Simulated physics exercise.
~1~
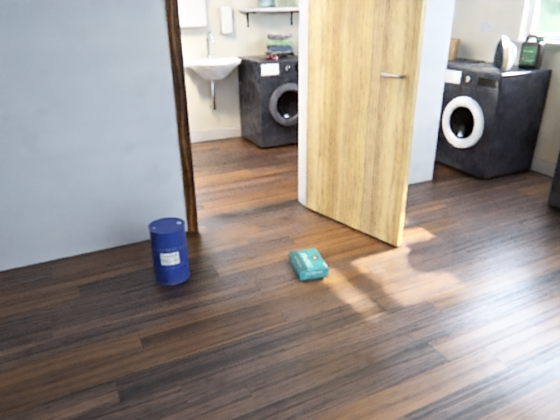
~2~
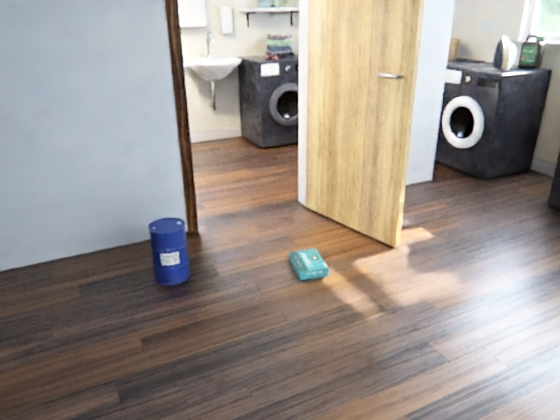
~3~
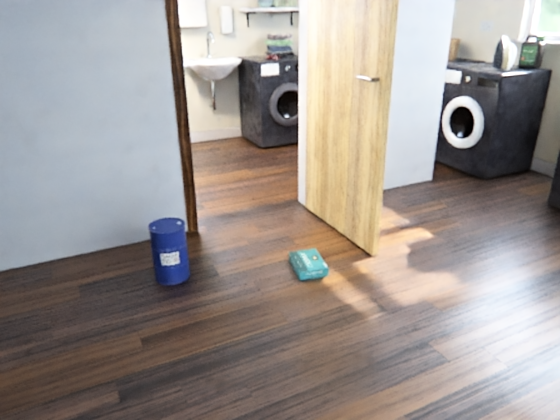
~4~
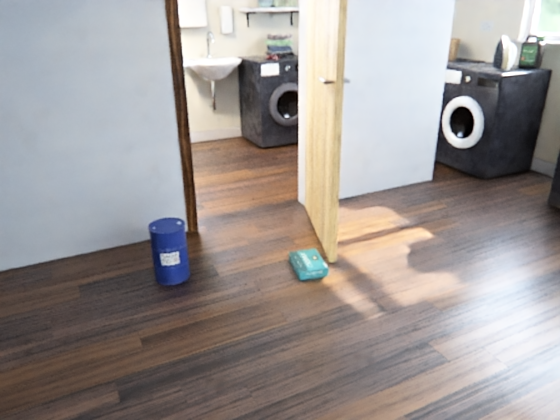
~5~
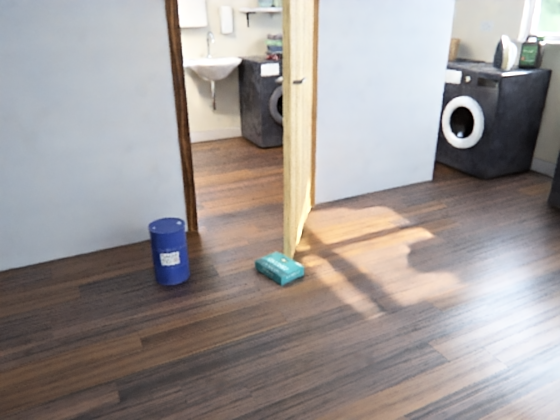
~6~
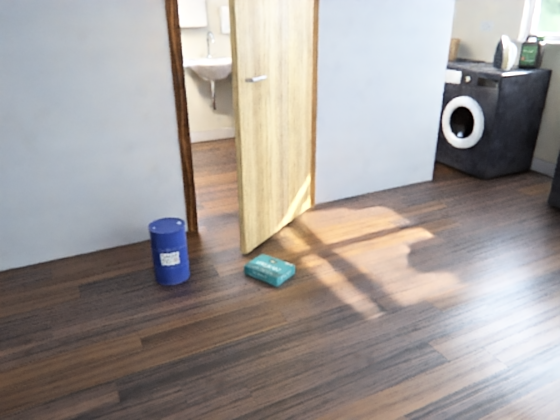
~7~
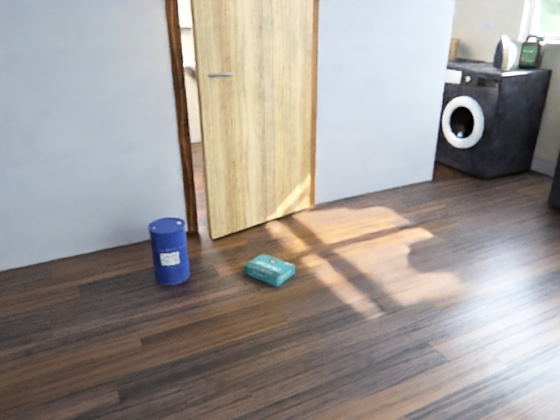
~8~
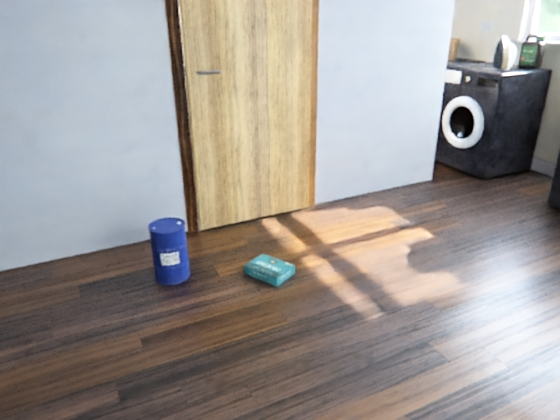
A light wooden door stands wide open in a pale wall, seen from slightly above by a still camera in a room with dark plank flooring. A blue canister sits on the floor to the left of the doorway, and a turquoise packet lies near the door. Beyond are a white sink and a dark washing machine, with another dark machine at right. The door swings toward the left, reaches the packet and pushes it a short way left. It then swings past, leaving the packet behind, and ends fully closed, with the canister unmoved.
